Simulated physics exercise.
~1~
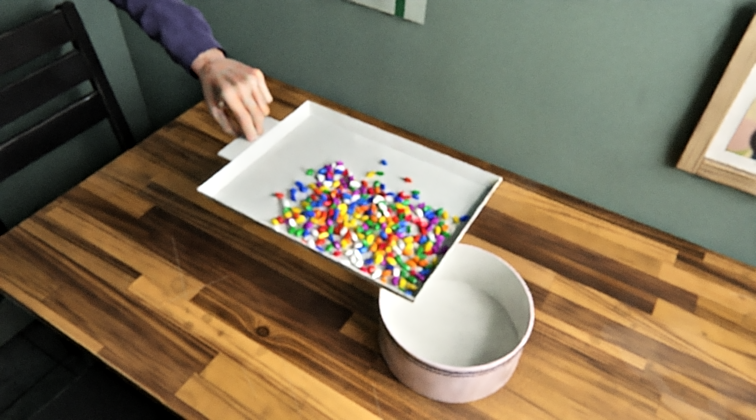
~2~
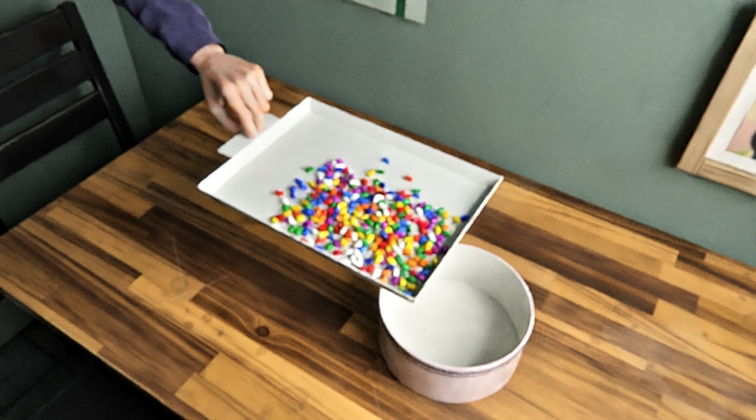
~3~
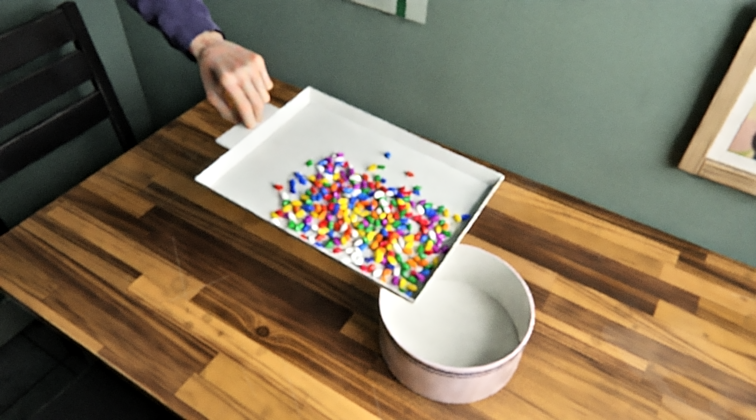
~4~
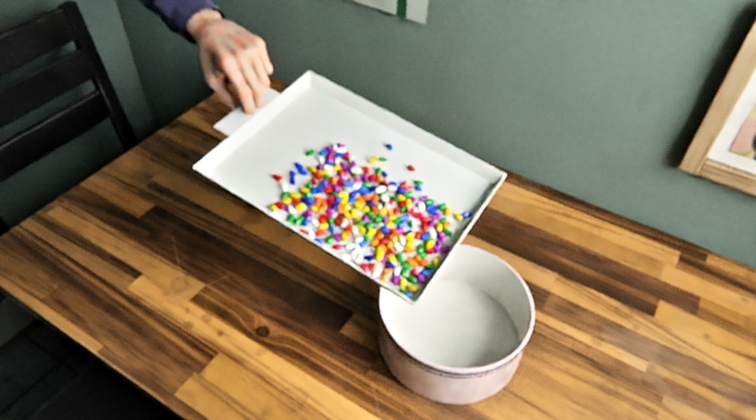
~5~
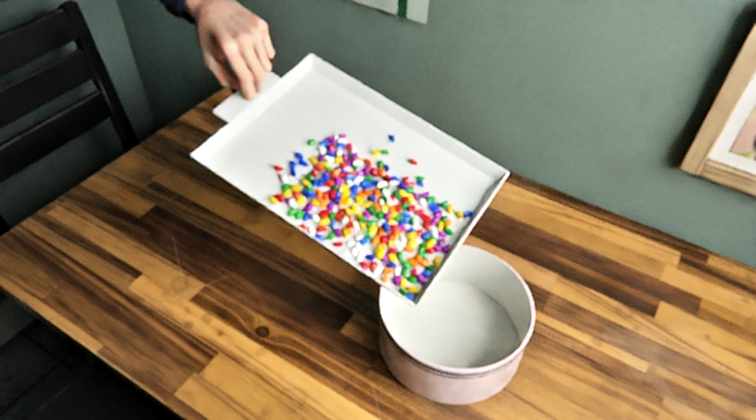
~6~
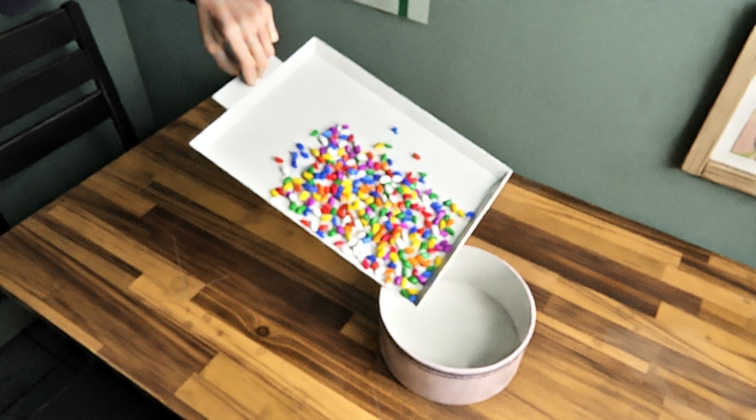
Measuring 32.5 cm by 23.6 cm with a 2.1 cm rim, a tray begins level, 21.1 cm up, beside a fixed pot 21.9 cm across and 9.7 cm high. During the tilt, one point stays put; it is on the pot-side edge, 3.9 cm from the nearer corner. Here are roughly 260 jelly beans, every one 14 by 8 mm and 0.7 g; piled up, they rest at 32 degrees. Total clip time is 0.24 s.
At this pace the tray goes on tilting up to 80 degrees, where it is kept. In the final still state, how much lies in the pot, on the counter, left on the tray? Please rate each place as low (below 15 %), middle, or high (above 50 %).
Pot: Middle, counter: High, tray: Low.
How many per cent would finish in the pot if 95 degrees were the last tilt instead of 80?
Then about 30 per cent.
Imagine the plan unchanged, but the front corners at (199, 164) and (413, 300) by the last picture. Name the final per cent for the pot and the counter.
The pot gets 0 and the counter 100.
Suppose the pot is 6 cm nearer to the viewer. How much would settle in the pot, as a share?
It would come to roughly 85 percent.
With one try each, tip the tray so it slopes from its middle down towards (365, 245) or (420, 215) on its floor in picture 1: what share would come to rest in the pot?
That would be close to 0 per cent, then close to 75 per cent.
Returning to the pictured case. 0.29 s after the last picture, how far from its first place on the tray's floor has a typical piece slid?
4 cm.
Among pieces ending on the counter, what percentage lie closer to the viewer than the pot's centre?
Estimate: Close to 100 per cent of the pieces.
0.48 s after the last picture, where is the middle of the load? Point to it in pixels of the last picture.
Close to pixel (433, 277).
Then, 0.29 s after the last picture, tilt 50 degrees; the tray holds 100 %, the pot 0 %.
Then, 0.48 s after the last picture, tilt 70 degrees; the tray holds 80 %, the pot 0 %.
Then, 0.79 s after the last picture, tilt 80 degrees; the tray holds 10 %, the pot 25 %.
In the end, pot 30 %, counter 70 %, tray 0 %.
